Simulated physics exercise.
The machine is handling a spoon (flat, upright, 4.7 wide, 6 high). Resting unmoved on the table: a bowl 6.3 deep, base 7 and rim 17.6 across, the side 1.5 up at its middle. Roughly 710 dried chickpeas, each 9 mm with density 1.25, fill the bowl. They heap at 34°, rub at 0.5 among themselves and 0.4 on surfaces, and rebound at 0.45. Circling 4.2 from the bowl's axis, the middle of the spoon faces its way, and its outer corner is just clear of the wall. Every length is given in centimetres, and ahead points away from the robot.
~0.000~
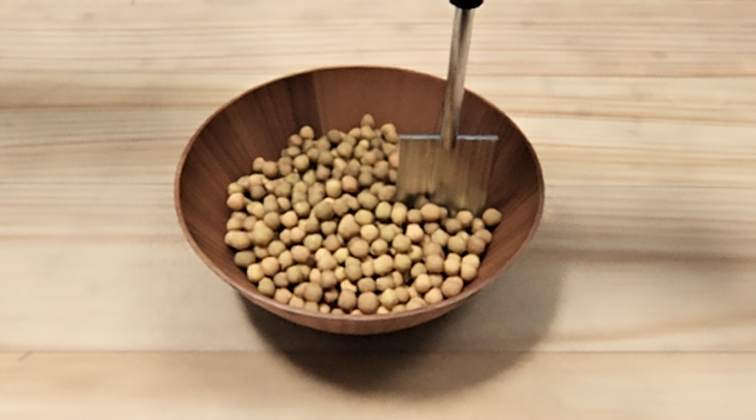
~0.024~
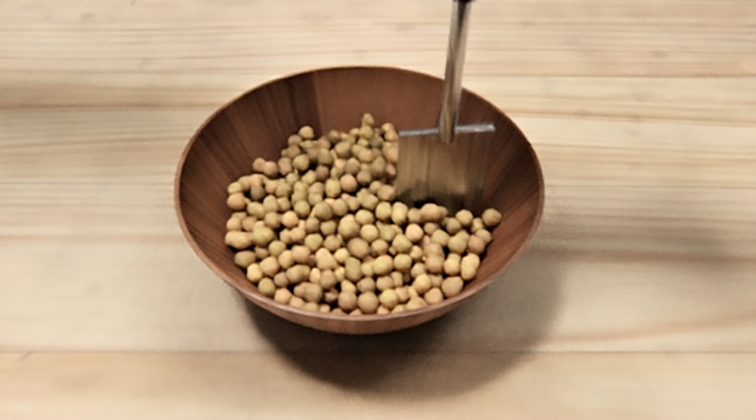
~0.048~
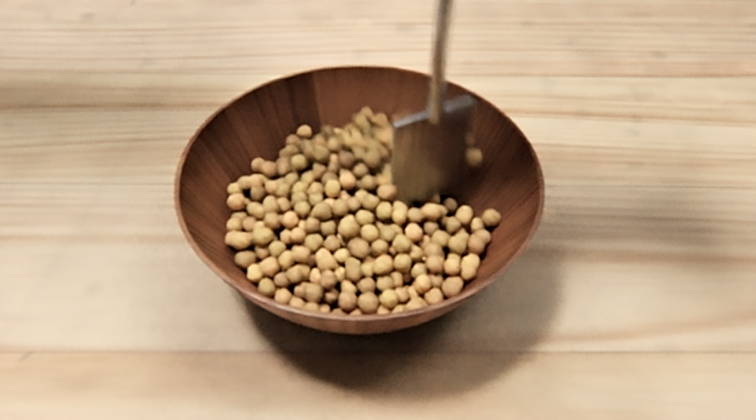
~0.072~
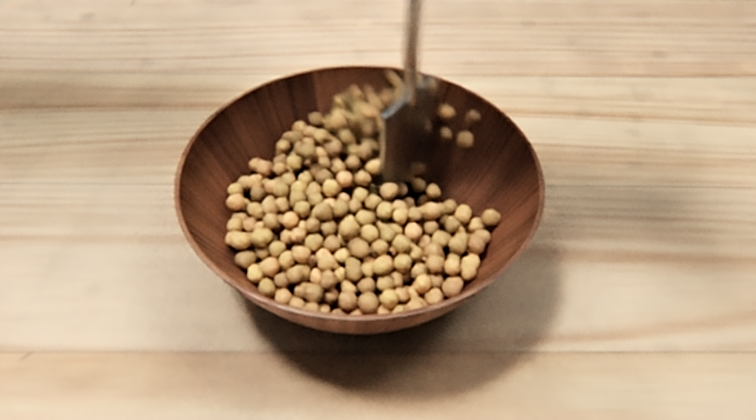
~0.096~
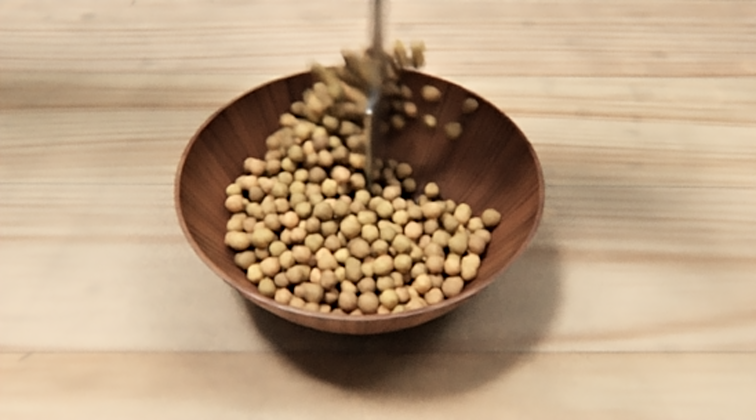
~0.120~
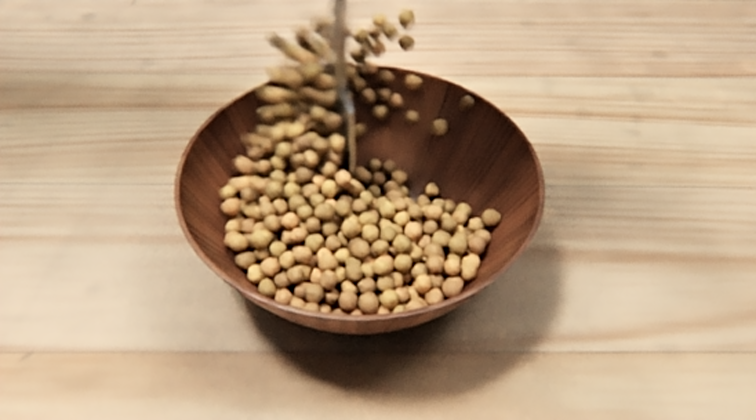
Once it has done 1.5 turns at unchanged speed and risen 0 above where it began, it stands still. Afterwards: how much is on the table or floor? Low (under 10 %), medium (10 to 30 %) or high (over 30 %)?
High - over 30 %.
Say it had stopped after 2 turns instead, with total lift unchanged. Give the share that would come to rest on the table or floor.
Close to 55 in a hundred.
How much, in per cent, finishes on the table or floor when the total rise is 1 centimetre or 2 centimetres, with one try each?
Near 35 in a hundred, then near 25 in a hundred.
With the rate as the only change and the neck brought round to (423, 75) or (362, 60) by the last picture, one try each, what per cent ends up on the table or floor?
First try: Around 15 %; second try: Around 45 %.
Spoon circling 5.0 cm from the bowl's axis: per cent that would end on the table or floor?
That would come to roughly 25 percent.
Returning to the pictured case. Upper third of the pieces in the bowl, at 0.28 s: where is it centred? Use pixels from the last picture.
Look near (397, 268) for its middle.
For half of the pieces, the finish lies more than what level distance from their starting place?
About 13 centimetres.
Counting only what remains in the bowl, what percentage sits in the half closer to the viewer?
60 %.
After 0.28 s, 270° round, highest piece 12 above the table; 565 in the bowl, 33 on the table or floor, 115 in flight or on the tool.
After 0.44 s, 76° round, highest piece 11 above the table; 435 in the bowl, 195 on the table or floor, 83 in flight or on the tool.
After 0.72 s, 180° round, highest piece 7 above the table; 356 in the bowl, 356 on the table or floor, 1 in flight or on the tool.
After 1.42 s, 180° round, highest piece 5 above the table; 357 on the table or floor, 356 in the bowl.
In the end, 357 on the table or floor, 356 in the bowl. That is 50 % on the table or floor.
